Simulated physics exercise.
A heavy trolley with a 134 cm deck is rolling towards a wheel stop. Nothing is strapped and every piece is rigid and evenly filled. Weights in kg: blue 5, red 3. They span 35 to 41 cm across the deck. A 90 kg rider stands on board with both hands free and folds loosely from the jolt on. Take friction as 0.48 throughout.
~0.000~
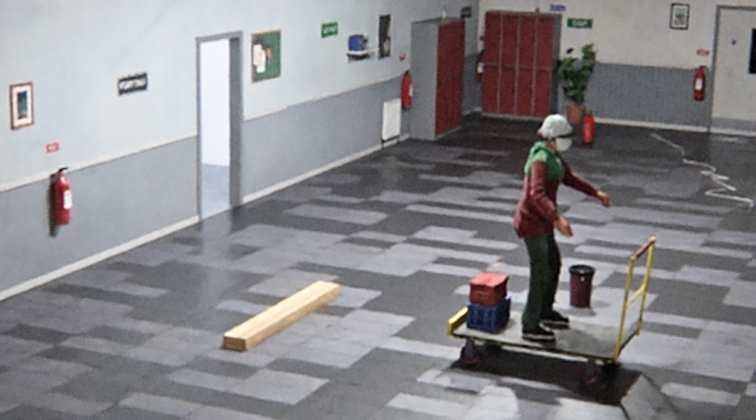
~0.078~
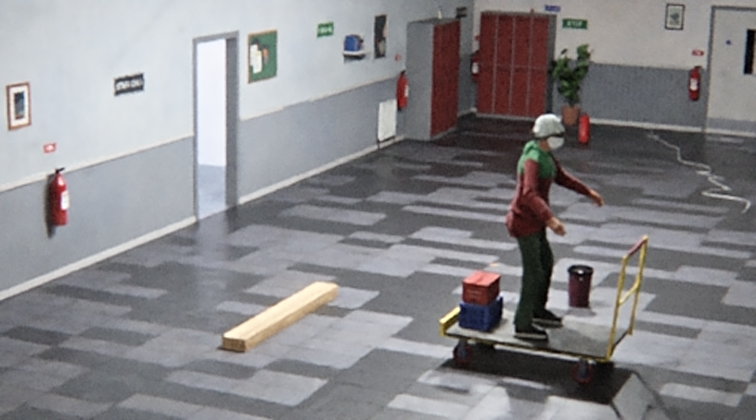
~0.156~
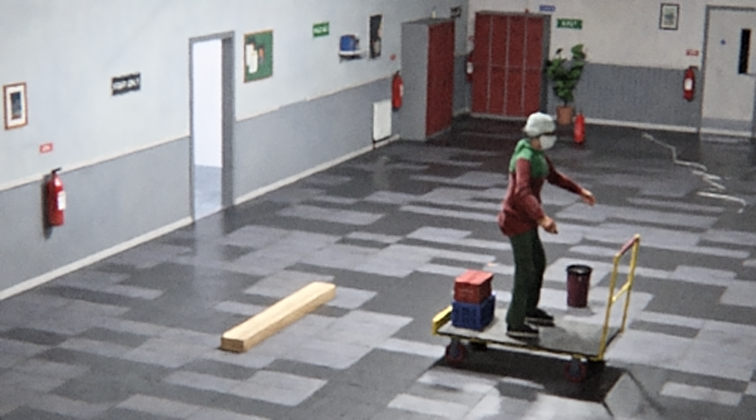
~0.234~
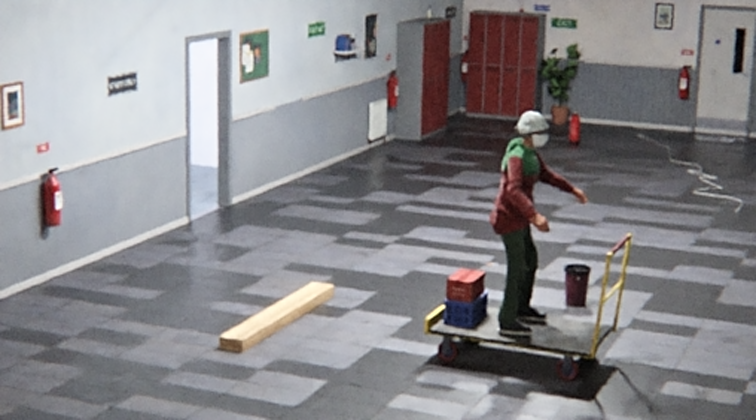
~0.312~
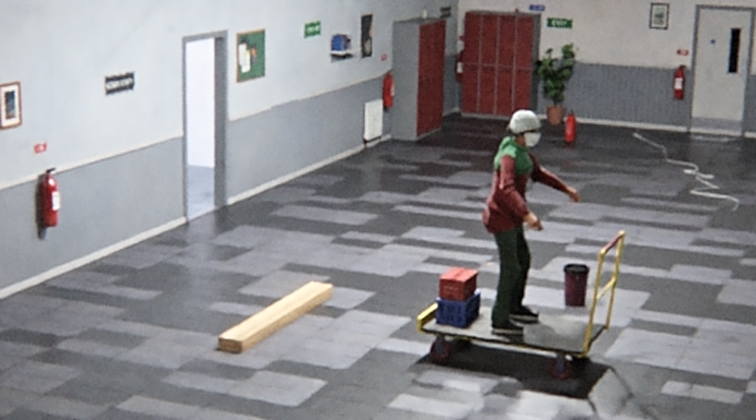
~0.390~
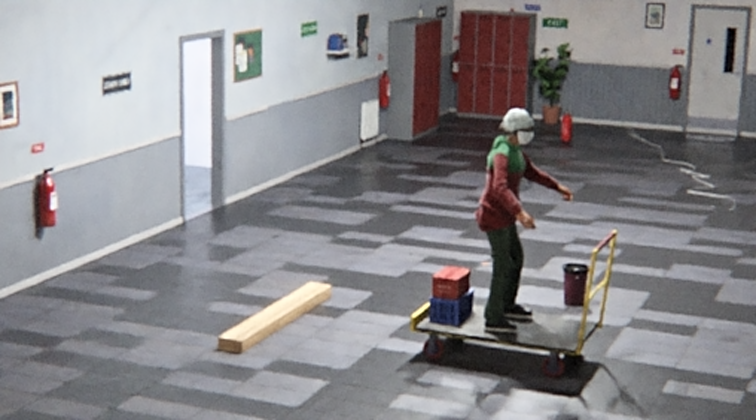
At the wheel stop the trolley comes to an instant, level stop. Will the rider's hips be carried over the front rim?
In the end the rider's hips stay behind the front rim.
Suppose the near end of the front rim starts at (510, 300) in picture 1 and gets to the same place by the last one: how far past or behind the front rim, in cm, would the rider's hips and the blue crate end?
Then hips 30 past, blue 20 behind.
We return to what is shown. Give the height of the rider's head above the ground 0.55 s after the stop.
Roughly 90 cm above it.
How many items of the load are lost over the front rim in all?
0 in all.
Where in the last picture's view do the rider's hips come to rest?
At about (301, 243).
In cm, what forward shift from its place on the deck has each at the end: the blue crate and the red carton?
Blue 5, red 10.
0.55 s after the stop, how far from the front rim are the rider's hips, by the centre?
About 15 cm behind the rim.
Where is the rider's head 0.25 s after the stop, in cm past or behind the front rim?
Some 50 cm behind it.
Impact comes at 2.09 s.
After 2.34 s the rider's hips are 31 cm behind the rim, near (314, 218) in the last picture's view.
After 2.64 s the rider's hips are 14 cm behind the rim, near (296, 238) in the last picture's view.
After 3.09 s the rider's hips are 18 cm behind the rim, near (300, 243) in the last picture's view.
Final state at 3.3 s, nothing is past the rim; behind it, blue crate, red carton and the rider's hips.
